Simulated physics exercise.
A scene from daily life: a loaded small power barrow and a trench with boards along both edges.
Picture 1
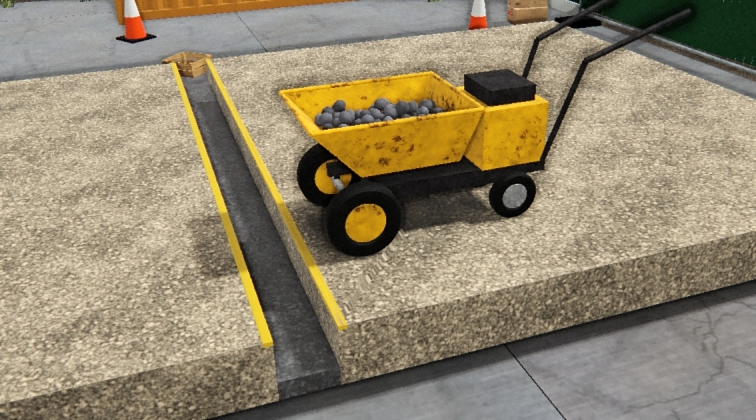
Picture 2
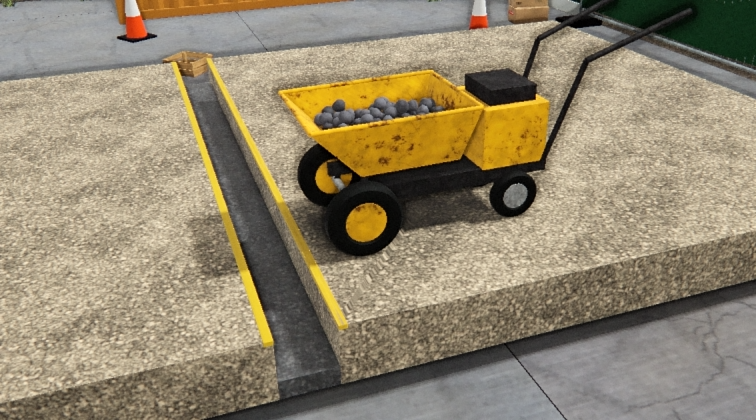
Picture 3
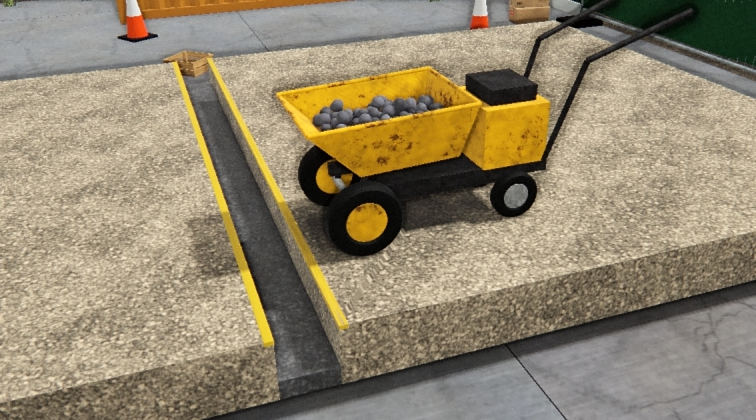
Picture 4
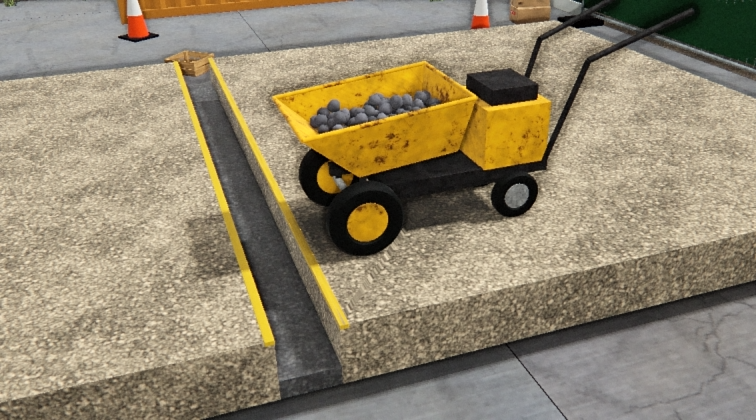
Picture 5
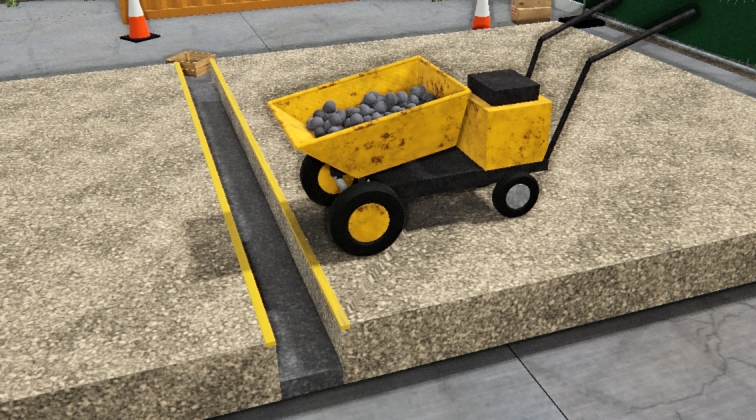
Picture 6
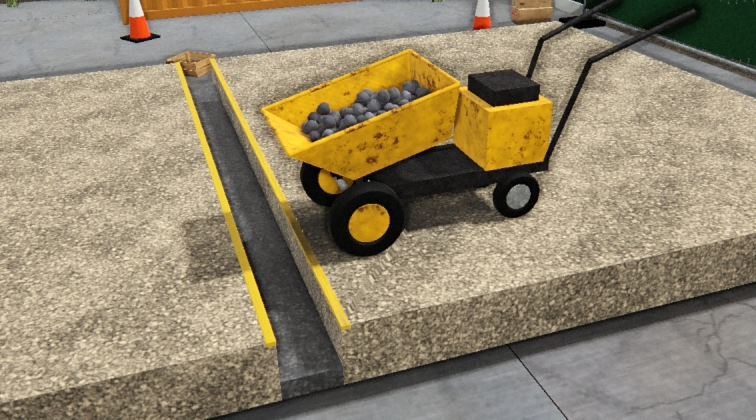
To begin with, a yellow power barrow loaded with round grey cobbles stands beside a narrow trench edged with yellow boards, its skip level. The barrow stays in place while the skip starts to tilt toward the trench on the left, slightly at first, then clearly, its rear rising.
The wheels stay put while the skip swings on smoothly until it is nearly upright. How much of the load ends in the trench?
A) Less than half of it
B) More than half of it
A.
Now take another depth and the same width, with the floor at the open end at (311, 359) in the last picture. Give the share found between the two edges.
I'd say around 10 in a hundred.
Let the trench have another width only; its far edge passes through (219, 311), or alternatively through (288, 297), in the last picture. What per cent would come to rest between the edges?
For the first it's 90 per cent, for the second 0 per cent.
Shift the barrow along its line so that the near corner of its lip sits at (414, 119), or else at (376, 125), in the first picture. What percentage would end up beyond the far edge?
About 0 and 0 per cent.
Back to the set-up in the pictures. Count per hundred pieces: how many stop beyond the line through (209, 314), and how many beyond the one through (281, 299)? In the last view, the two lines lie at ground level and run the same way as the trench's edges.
Close to 30 and 60 per cent respectively.
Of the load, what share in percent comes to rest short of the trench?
About 0 %.
Shortly afterwards, skip tipped steeply; the whole lot in the skip.
Next, skip tipped right over; near two thirds in the skip; only a few in or heaped over the trench; near a third beyond it; only a few falling.
Some moments later, skip tipped right over; near a third in the skip; a little in or heaped over the trench; near half beyond it.
In the end, skip tipped right over; near a third in the skip; a little in or heaped over the trench; near half beyond it.
